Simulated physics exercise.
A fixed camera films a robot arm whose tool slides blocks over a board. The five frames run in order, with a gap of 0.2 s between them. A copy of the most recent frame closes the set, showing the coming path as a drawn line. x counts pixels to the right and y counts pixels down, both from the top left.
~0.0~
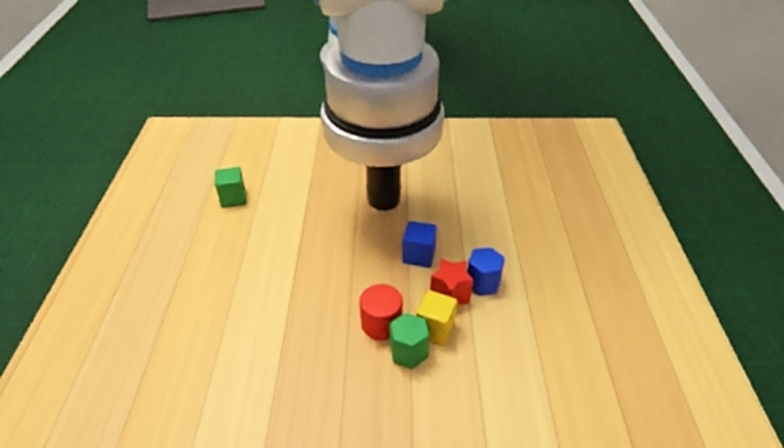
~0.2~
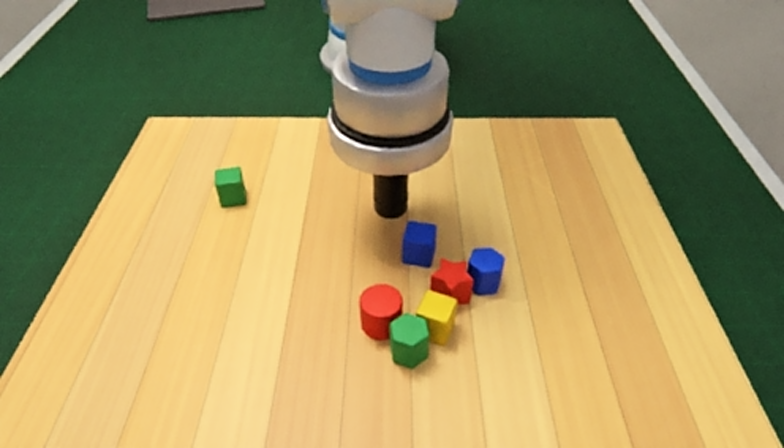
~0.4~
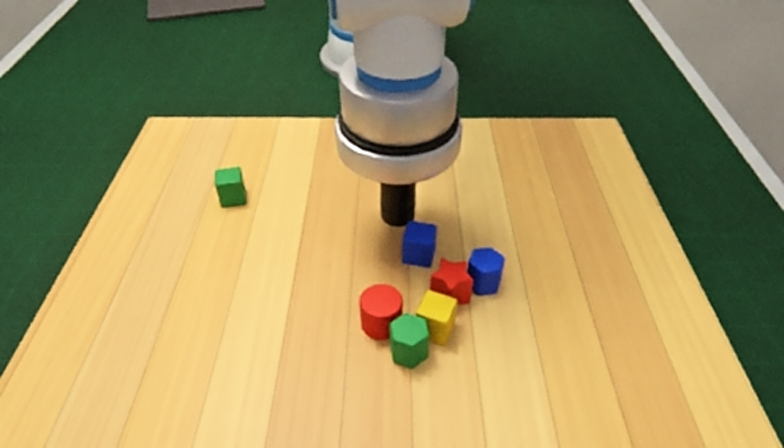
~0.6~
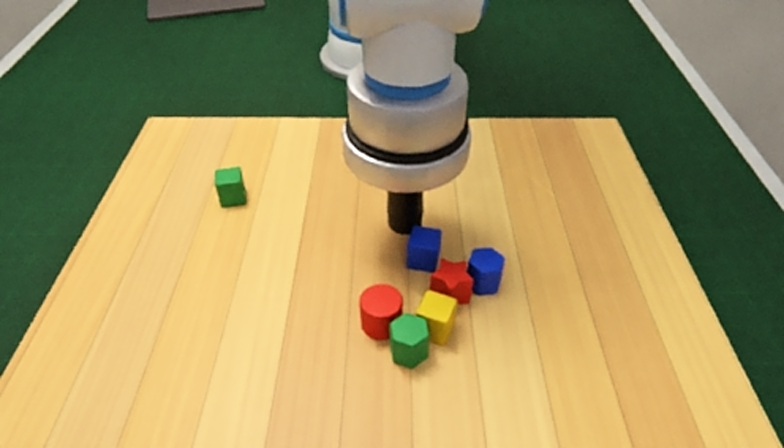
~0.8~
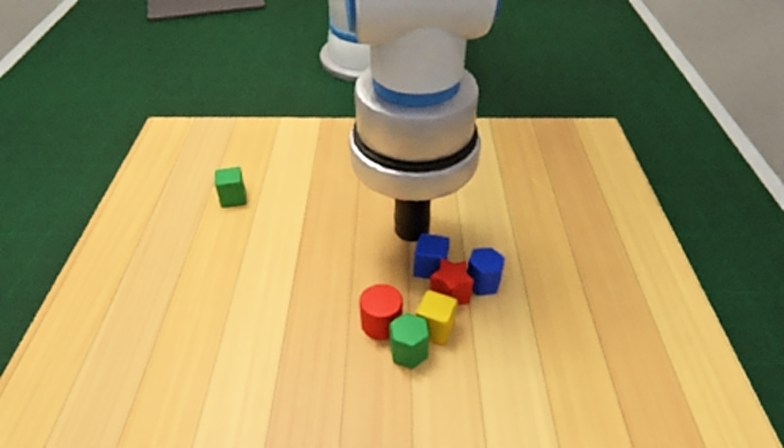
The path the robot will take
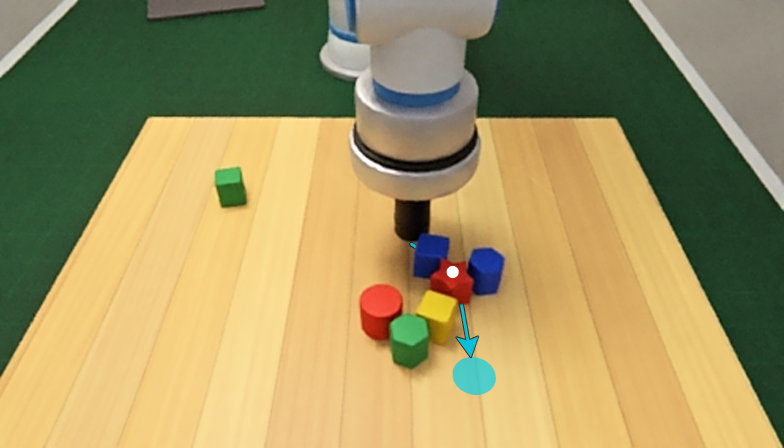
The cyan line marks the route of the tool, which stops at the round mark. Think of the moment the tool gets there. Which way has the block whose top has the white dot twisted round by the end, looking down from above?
It twists with the clock when seen from above.
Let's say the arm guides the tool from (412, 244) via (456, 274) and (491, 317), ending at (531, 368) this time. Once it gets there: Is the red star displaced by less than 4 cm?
The answer is no.
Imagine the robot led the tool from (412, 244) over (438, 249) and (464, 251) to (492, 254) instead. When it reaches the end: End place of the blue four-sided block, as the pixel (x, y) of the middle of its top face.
I'd place it at (461, 253), taking the centre of its top.
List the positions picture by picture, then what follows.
In the first frame, tip of the tool (384, 201), middles of tops, red circular block (381, 299), blue four-sided block (420, 232), yellow four-sided block (437, 305), red star (453, 272), blue hexagonal block (487, 259).
In the second frame, tool (391, 209), nothing pushed.
In the third frame, tool (398, 216), nothing pushed.
In the fourth frame, tool (405, 224), blue four-sided block (425, 237).
In the fifth frame, tool (412, 231), red circular block (381, 299), blue four-sided block (432, 244), yellow four-sided block (437, 305), red star (453, 272), blue hexagonal block (487, 259).
The line goes from (412, 244) by way of (452, 274) and (464, 320) to (474, 376); the dot is on the red star.
The first path, step by step. One third of the way, tool (454, 261); blue four-sided block (477, 277); yellow four-sided block (439, 311), turned 25° clockwise; red star (475, 307), turned 25° clockwise; blue hexagonal block (513, 269), turned 35° anticlockwise.
Two thirds of the way, tool (466, 307); blue four-sided block (506, 305), turned 80° anticlockwise; yellow four-sided block (438, 313), turned 35° clockwise; red star (489, 330), turned 90° clockwise; blue hexagonal block (517, 270), turned 45° anticlockwise.
At the end, tool (476, 363); red circular block unmoved; blue four-sided block (509, 310), turned 105° anticlockwise; yellow four-sided block (433, 323), turned 65° clockwise; red star (514, 372), turned 80° clockwise; blue hexagonal block (517, 270), turned 45° anticlockwise.
